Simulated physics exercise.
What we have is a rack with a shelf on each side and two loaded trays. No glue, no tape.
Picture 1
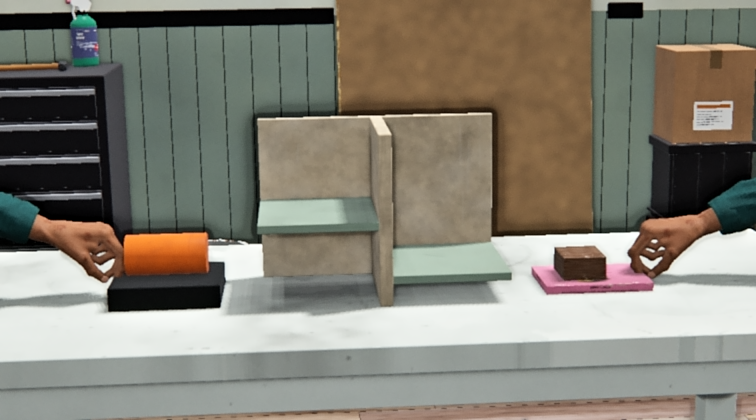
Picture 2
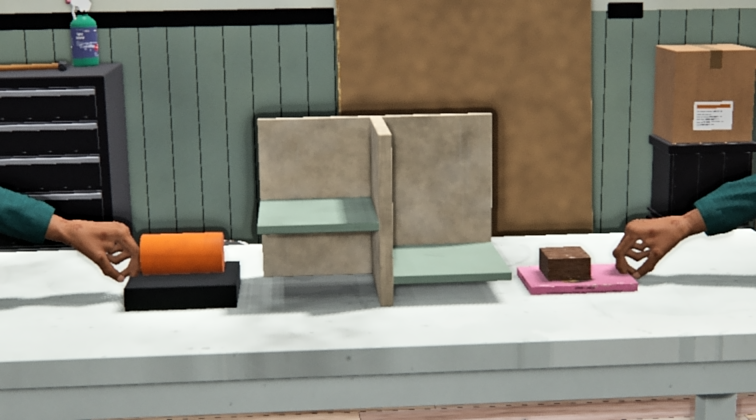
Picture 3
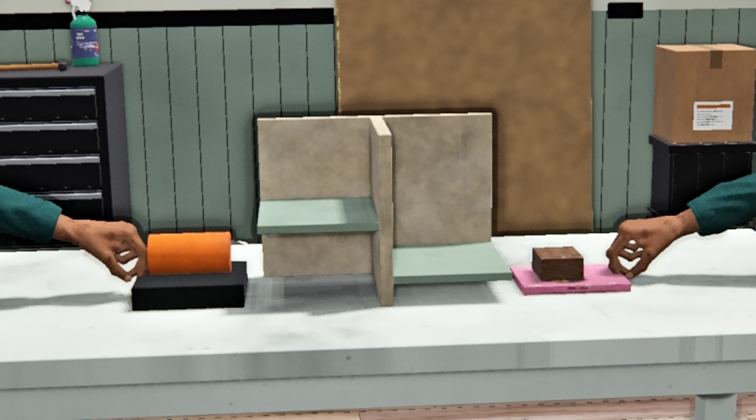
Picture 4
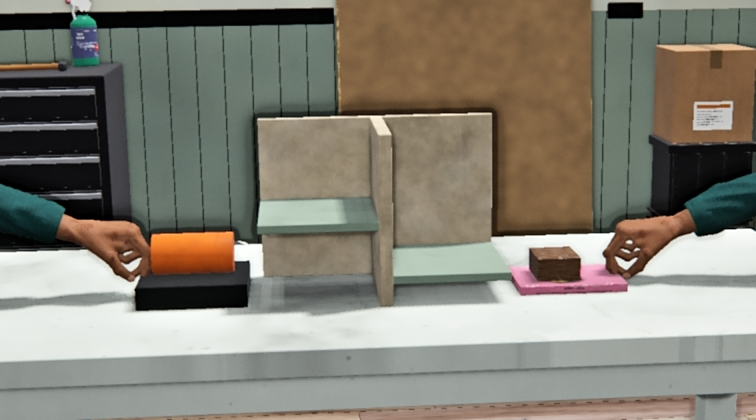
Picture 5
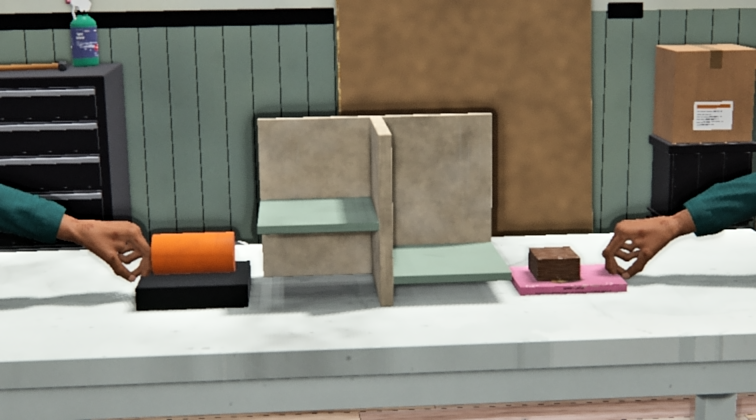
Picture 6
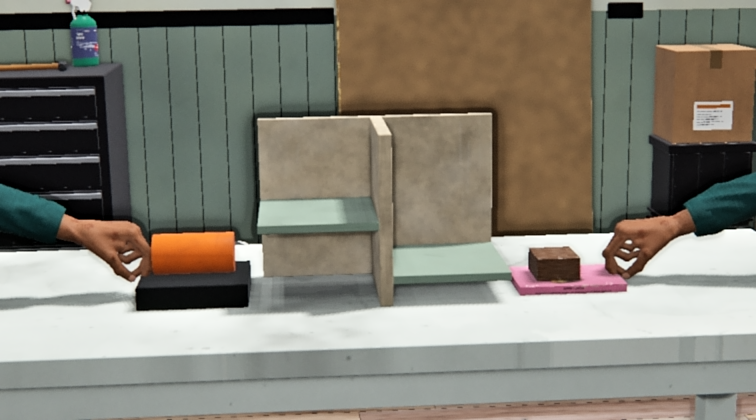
Two hands slide an orange cylinder and a brown block on trays slightly inward, then pause.
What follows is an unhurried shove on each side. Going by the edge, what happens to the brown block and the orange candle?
One by one: I think the brown block won't get under, I think the orange candle gets under fine.
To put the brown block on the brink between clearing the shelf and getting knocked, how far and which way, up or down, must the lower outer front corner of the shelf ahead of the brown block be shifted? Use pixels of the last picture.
Shift: About 12 px, direction up.
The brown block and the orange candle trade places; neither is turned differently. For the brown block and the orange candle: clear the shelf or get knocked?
After the change, the brown block fits beneath, and the orange candle runs into the shelf.
Then, 1.10 s on from there, brown block pushed back on its carrier near (523, 265); orange candle riding along near (243, 252).
In the end, the brown block strikes the shelf, near (524, 269); the orange candle clears the shelf, near (312, 250).
